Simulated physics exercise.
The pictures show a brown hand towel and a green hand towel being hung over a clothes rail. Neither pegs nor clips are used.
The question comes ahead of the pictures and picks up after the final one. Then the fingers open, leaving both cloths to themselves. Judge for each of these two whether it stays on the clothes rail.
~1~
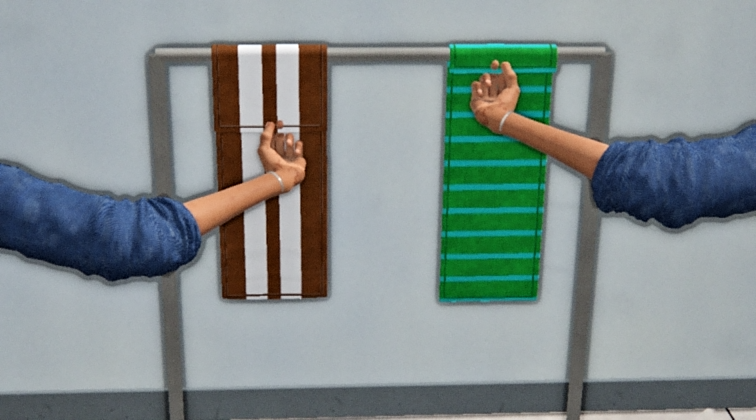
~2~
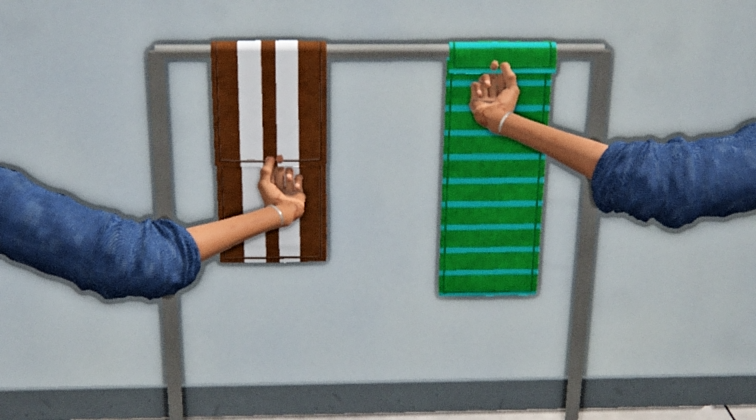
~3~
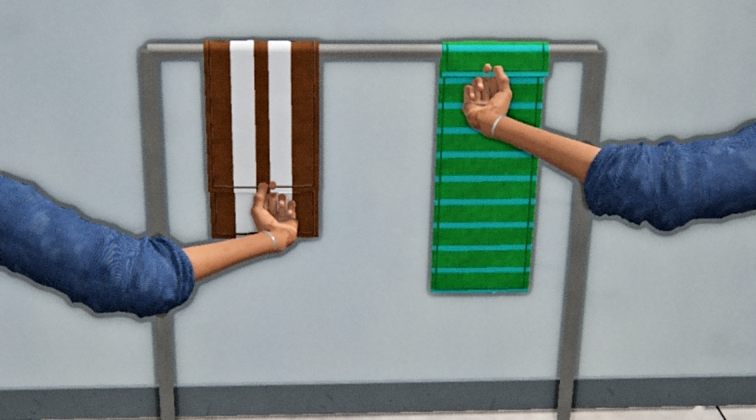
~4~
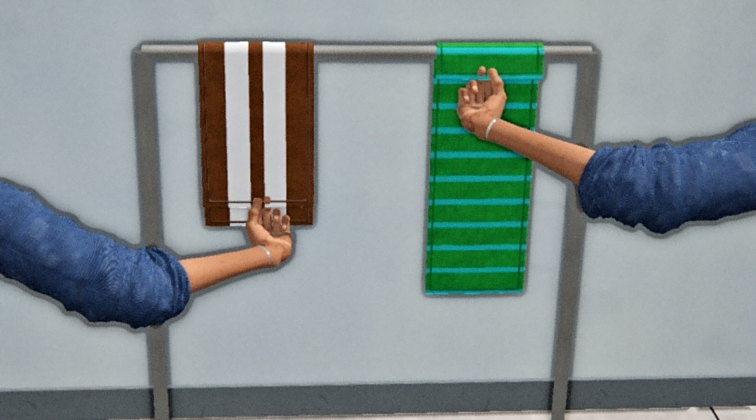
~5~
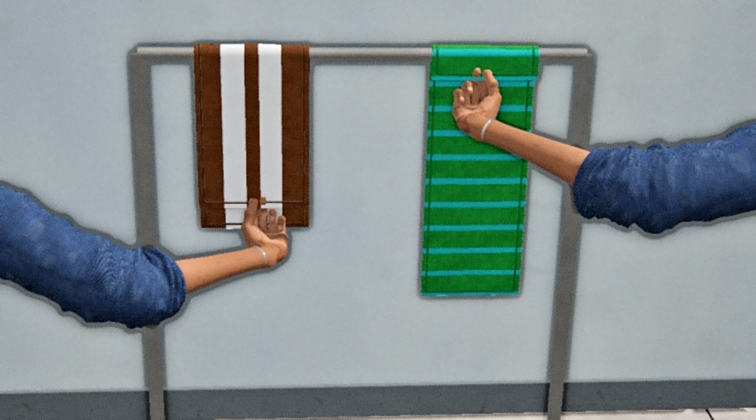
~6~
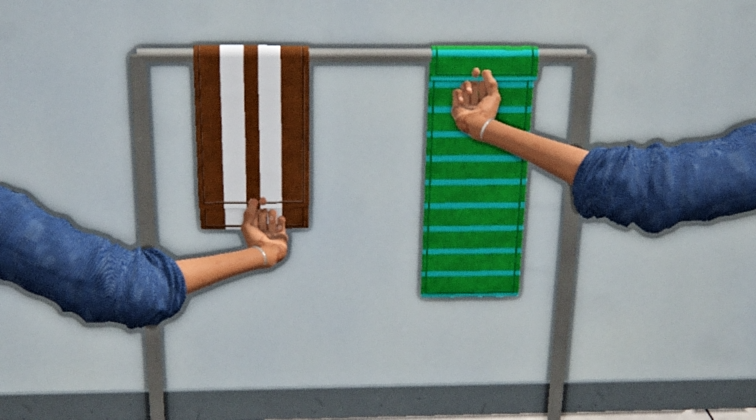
The brown hand towel yes, the green hand towel no.
Then, 0.50 s later than the last view, brown hand towel at rest on the rail; green hand towel clear of the rail and dropping.
Then, 0.92 s later than the last view, brown hand towel at rest on the rail; green hand towel in a heap on the floor.
Finally, brown hand towel at rest on the rail; green hand towel in a heap on the floor. The brown hand towel stays on and the green hand towel slips to the floor.
